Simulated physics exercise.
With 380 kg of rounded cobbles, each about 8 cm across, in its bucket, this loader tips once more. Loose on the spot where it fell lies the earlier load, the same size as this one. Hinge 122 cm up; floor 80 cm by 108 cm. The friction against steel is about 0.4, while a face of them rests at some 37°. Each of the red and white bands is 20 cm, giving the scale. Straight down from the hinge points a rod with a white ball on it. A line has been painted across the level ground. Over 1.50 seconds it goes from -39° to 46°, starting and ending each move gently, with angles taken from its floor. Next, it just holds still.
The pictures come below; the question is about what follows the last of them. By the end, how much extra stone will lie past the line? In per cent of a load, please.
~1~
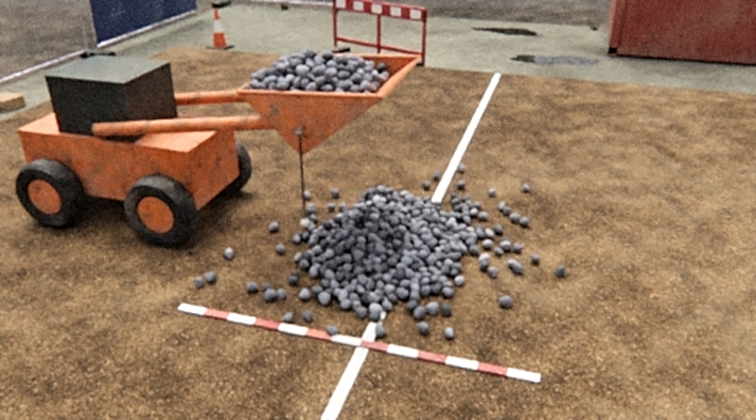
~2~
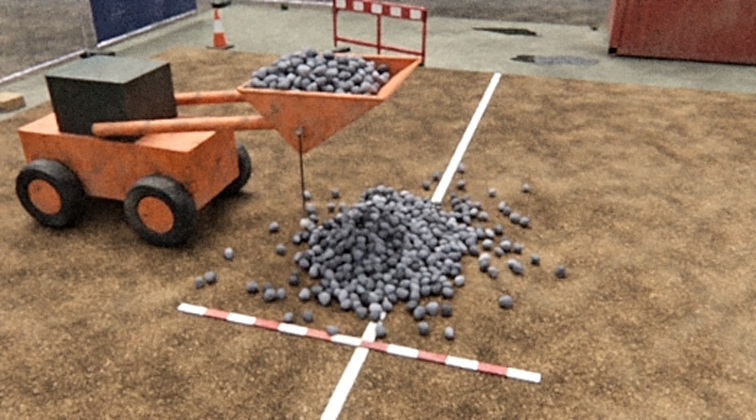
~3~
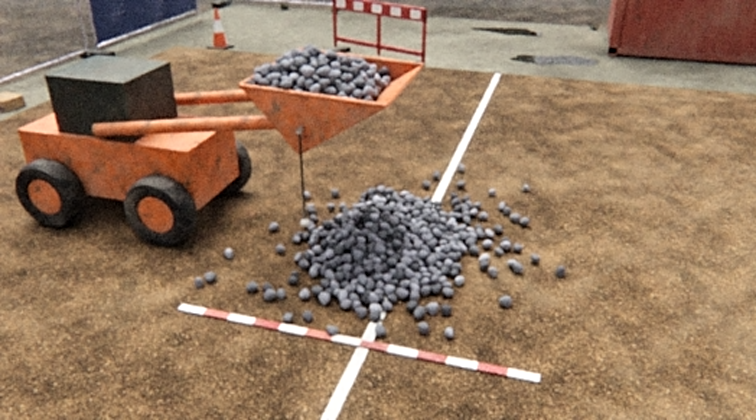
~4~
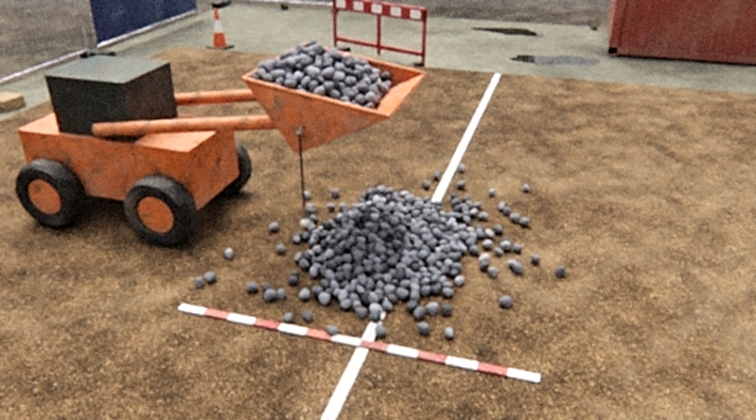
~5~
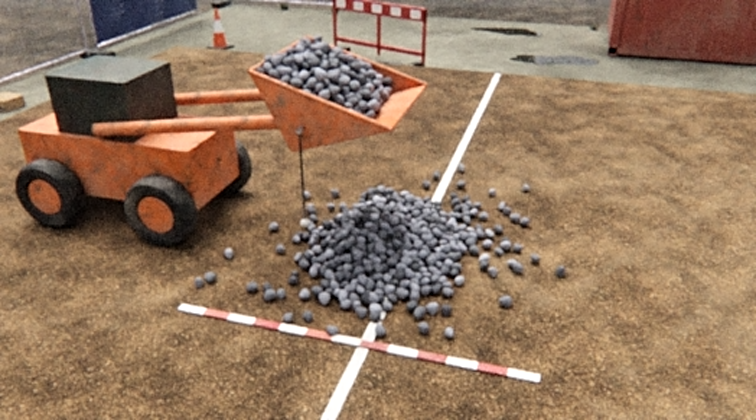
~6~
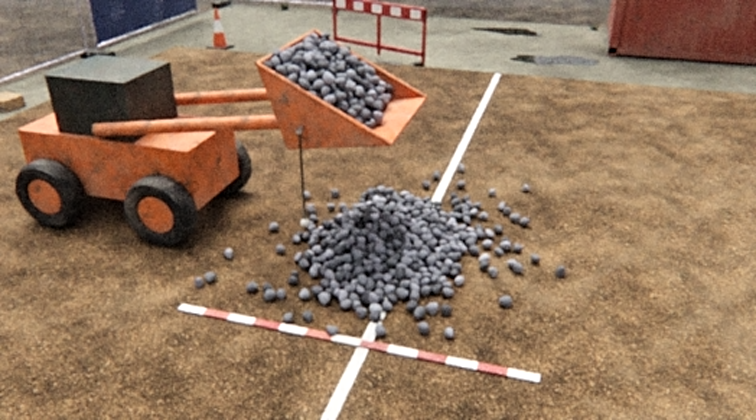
78 %.
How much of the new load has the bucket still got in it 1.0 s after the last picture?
It holds some 20 per cent.
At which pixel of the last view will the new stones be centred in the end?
Roughly at pixel (440, 244).
Then, 0.5 s after the last picture the floor is at 32°; in per cent of one load, 92 in the bucket, 77 short of the line, 31 past the line; the foremost stones are at (525, 250).
Then, 1.0 s after the last picture the floor is at 46°; in per cent of one load, 19 in the bucket, 109 short of the line, 72 past the line; the foremost stones are at (523, 265).
Then, 1.4 s after the last picture the floor is at 46°; in per cent of one load, 0 in the bucket, 97 short of the line, 103 past the line; the foremost stones are at (557, 258).
Then, 3.9 s after the last picture the floor is at 46°; in per cent of one load, 0 in the bucket, 92 short of the line, 109 past the line; the foremost stones are at (595, 265). Net gain past the line, 78.
